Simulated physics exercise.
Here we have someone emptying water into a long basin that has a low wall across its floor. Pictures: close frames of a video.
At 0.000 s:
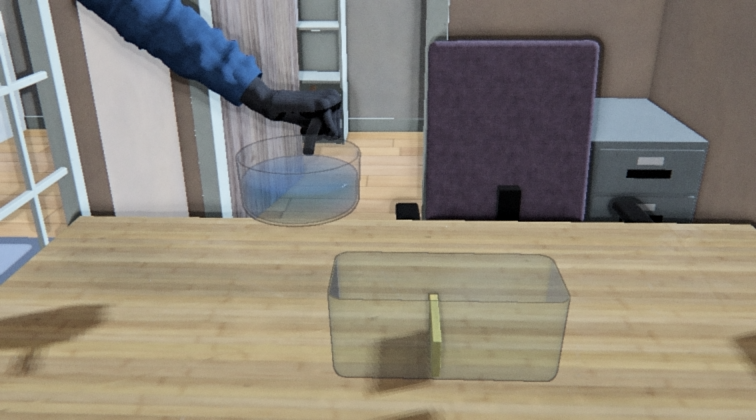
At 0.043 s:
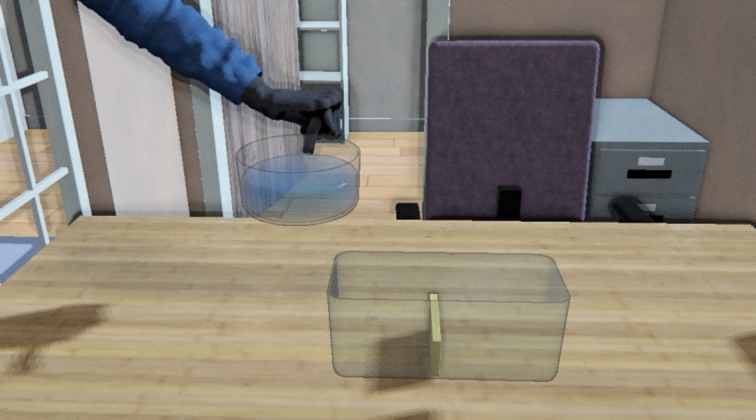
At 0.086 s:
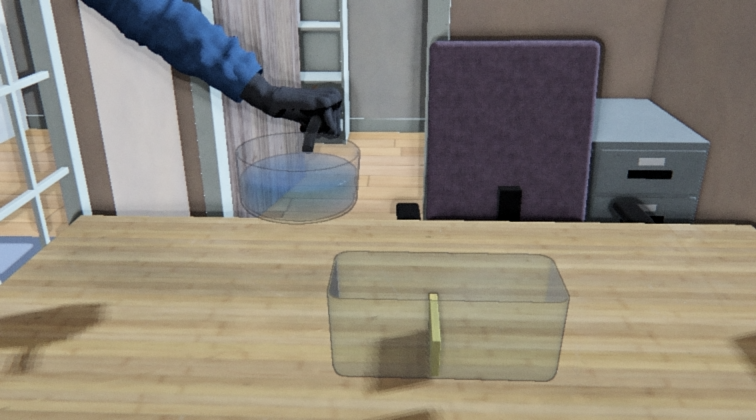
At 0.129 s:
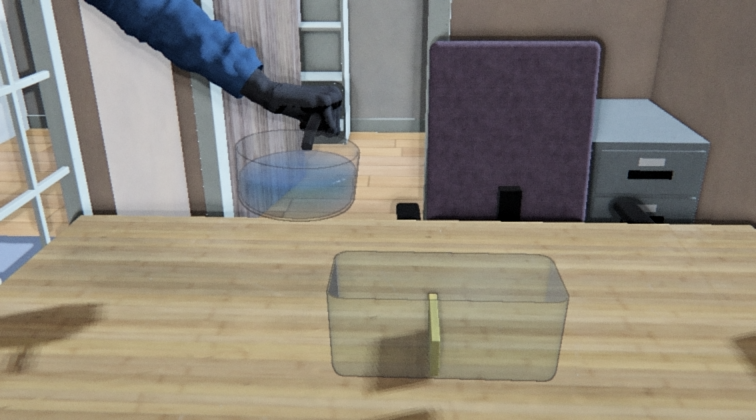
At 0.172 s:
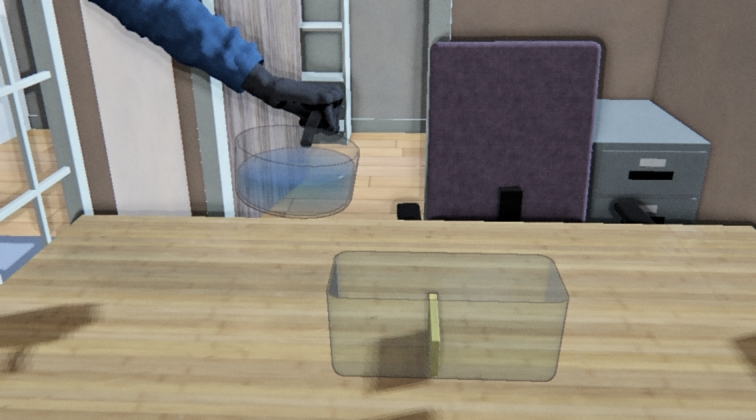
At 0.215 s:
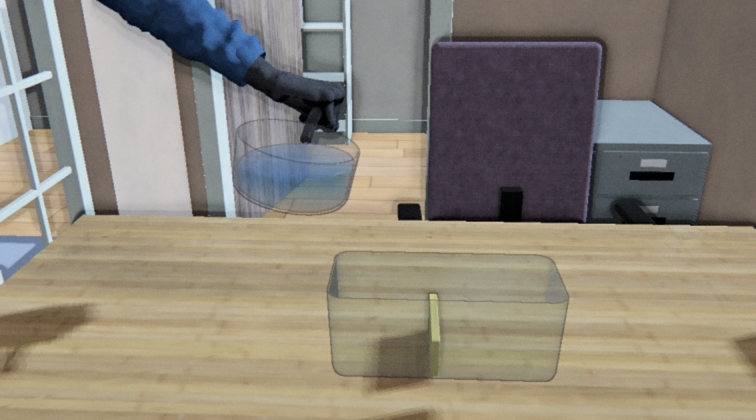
A black-gloved hand in a blue sleeve held a round, clear container of water above a wooden table, slowly tilting it slightly to the right, while a clear rectangular basin with a low wall sat still.
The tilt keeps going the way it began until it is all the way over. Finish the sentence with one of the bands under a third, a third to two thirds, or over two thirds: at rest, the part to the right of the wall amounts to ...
At rest, the part to the right of the wall amounts to over two thirds.
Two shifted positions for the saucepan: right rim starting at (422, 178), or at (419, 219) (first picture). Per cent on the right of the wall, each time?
First try: 95 percent; second try: 95 percent.
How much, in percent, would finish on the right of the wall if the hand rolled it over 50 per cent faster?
Around 65 in a hundred.
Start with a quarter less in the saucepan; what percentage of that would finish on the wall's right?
I'd put it at some 75 %.
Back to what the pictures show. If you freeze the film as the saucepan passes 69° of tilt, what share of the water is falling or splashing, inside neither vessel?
Airborne share: Approx. 35 %.
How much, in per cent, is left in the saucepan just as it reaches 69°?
Some 65 per cent.
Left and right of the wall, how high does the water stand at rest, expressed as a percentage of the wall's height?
On the left it is 20 per cent, on the right 50.
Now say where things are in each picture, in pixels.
In the first frame, tilt 0°; pouring edge (360, 155); surface from (244, 171) to (358, 172); the long basin's rim runs from (332, 275) to (561, 279); the wall's top is at (435, 318).
In the second frame, tilt 1°; pouring edge (359, 155); surface from (244, 170) to (357, 171).
In the third frame, tilt 2°; pouring edge (359, 155); surface from (243, 169) to (357, 169).
In the fourth frame, tilt 4°; pouring edge (359, 154); surface from (241, 167) to (356, 166).
In the fifth frame, tilt 8°; pouring edge (359, 155); surface from (240, 163) to (355, 164).
In the sixth frame, tilt 12°; pouring edge (359, 155); surface from (239, 157) to (355, 160).
A moment on, the saucepan is tipped part way and 67 per cent is still to pour, 0 is left of the wall and 0 right of it.
Next, the saucepan is tipped on its side and 12 per cent is still to pour, 6 is left of the wall and 53 right of it.
Then the saucepan is tipped right over and 1 per cent is still to pour, 17 is left of the wall and 76 right of it.
Later the saucepan is tipped right over and 0 per cent is still to pour, 20 is left of the wall and 77 right of it.
At rest 20 per cent lies left of the wall, 77 right of it and 2 outside.
